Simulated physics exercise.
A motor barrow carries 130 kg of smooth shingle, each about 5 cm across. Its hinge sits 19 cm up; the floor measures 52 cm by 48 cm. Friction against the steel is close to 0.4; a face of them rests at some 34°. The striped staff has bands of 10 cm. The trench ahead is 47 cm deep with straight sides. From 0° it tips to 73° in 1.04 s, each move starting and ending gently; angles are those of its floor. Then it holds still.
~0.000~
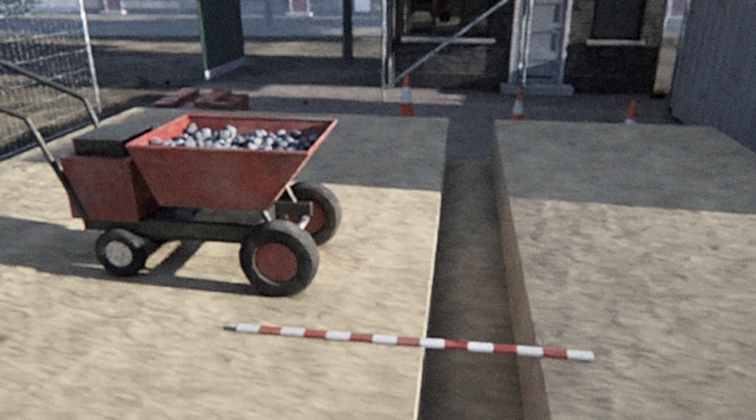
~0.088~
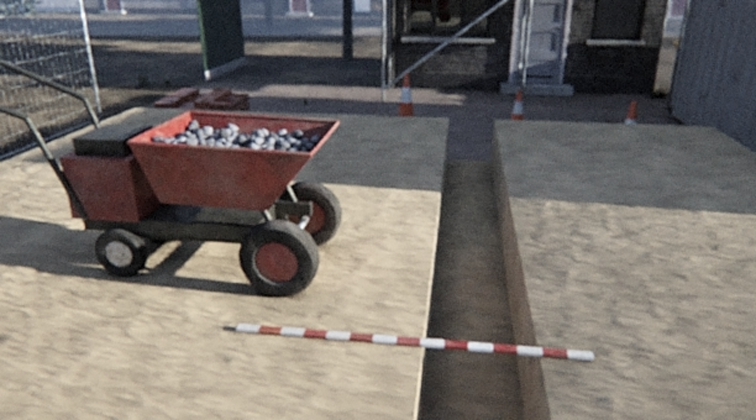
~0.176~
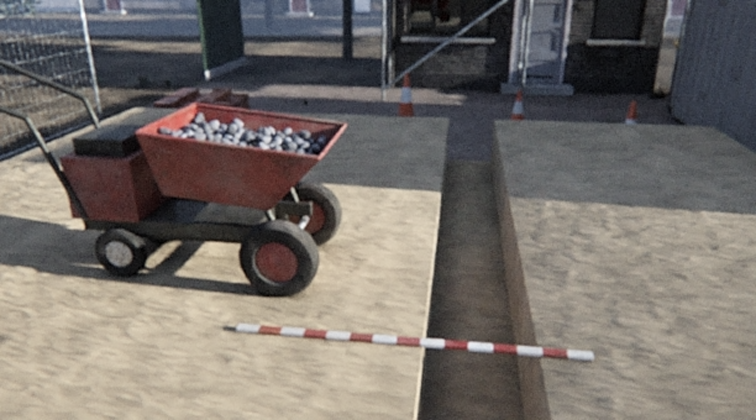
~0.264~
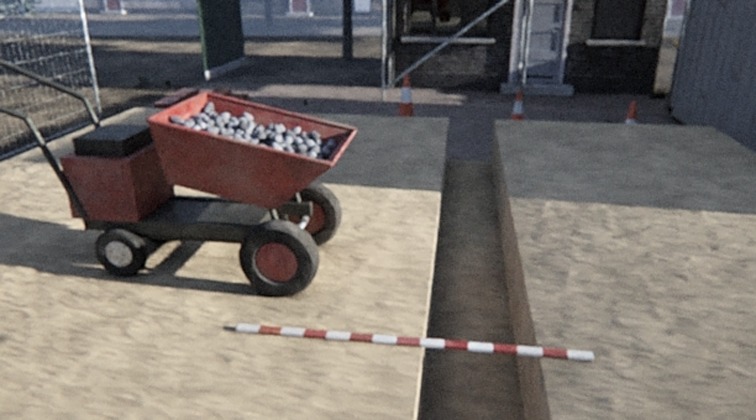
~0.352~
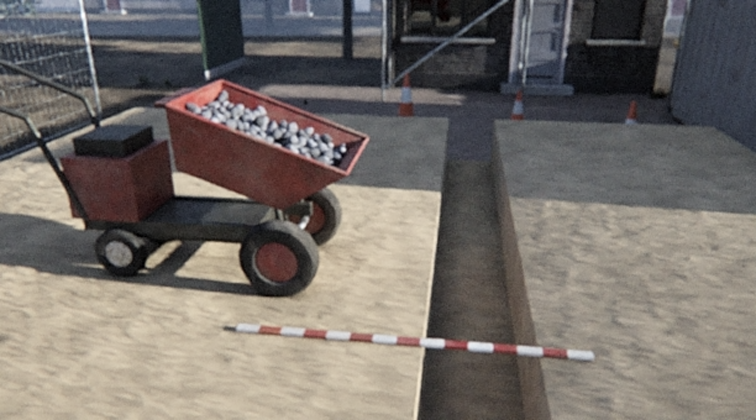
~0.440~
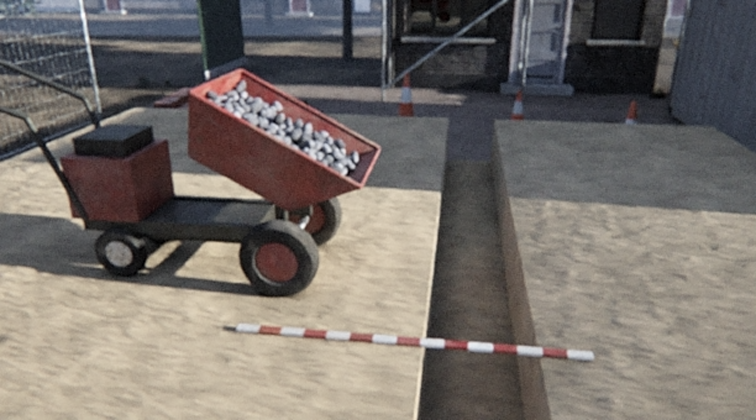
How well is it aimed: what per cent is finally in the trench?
Close to 96 in a hundred.
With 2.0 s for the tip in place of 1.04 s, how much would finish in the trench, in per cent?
In that case some 95 per cent.
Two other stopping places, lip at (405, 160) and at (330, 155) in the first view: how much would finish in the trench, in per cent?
Near 50 per cent from the first place, 100 from the second.
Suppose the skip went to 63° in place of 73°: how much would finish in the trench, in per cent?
It would be near 90 per cent.
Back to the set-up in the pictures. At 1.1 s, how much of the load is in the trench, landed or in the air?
About 40 per cent by then.
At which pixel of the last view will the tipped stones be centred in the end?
Their middle is at about (478, 347).
After 0.8 s the floor is at 62°; 100 % in the skip; the foremost stones are at (402, 225).
After 1.1 s the floor is at 73°; 52 % in the skip, 8 % short of the trench, 40 % in the trench; the foremost stones are at (503, 362).
After 1.5 s the floor is at 73°; 14 % in the skip, 8 % short of the trench, 78 % in the trench; the foremost stones are at (513, 349).
After 3.4 s the floor is at 73°; 0 % in the skip, 4 % short of the trench, 96 % in the trench; the foremost stones are at (510, 325).
